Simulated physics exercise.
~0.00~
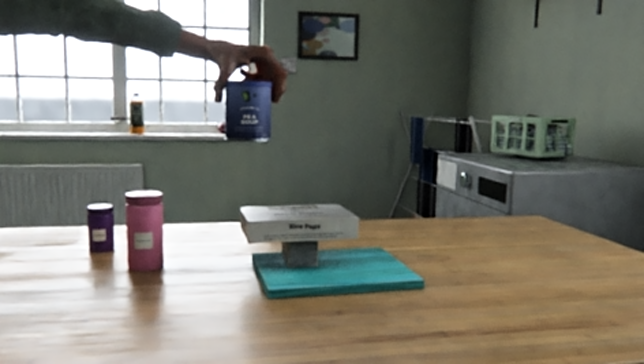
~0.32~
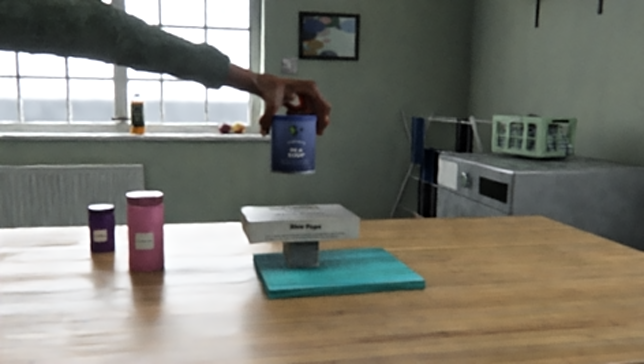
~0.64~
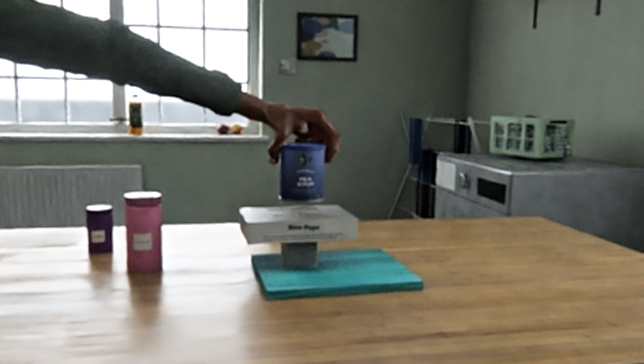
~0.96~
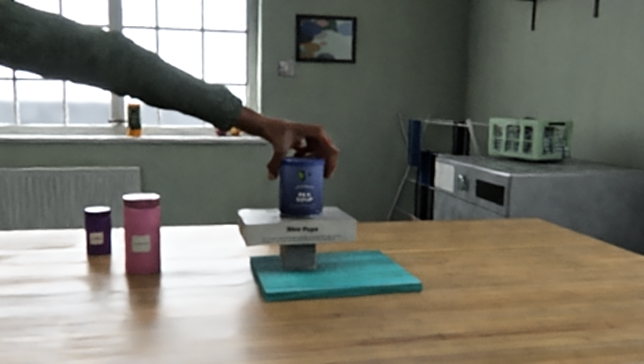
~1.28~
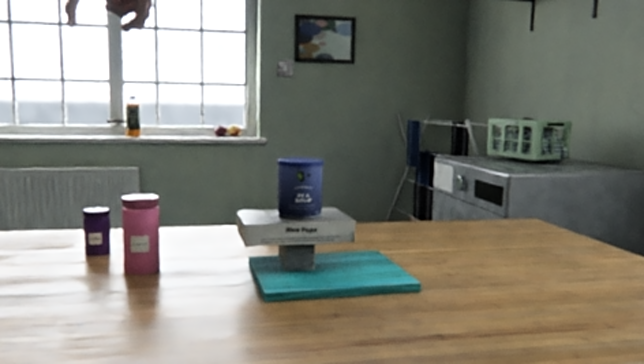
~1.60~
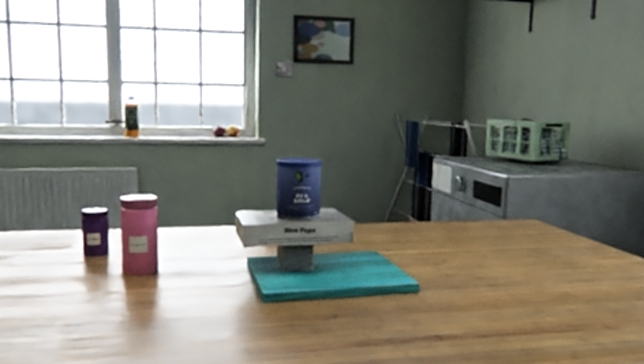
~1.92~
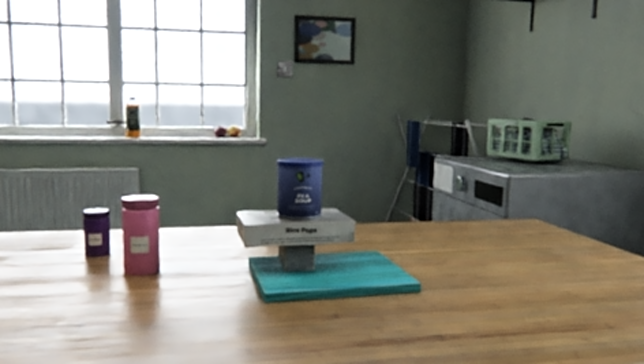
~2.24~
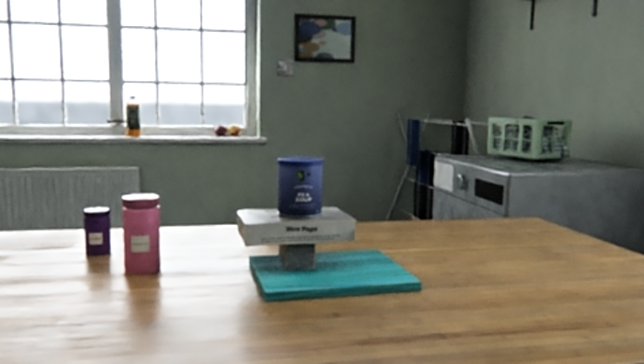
Hand lowering a blue pot onto a white packet above a grey block and turquoise board, then withdrawing as the pile stays balanced.
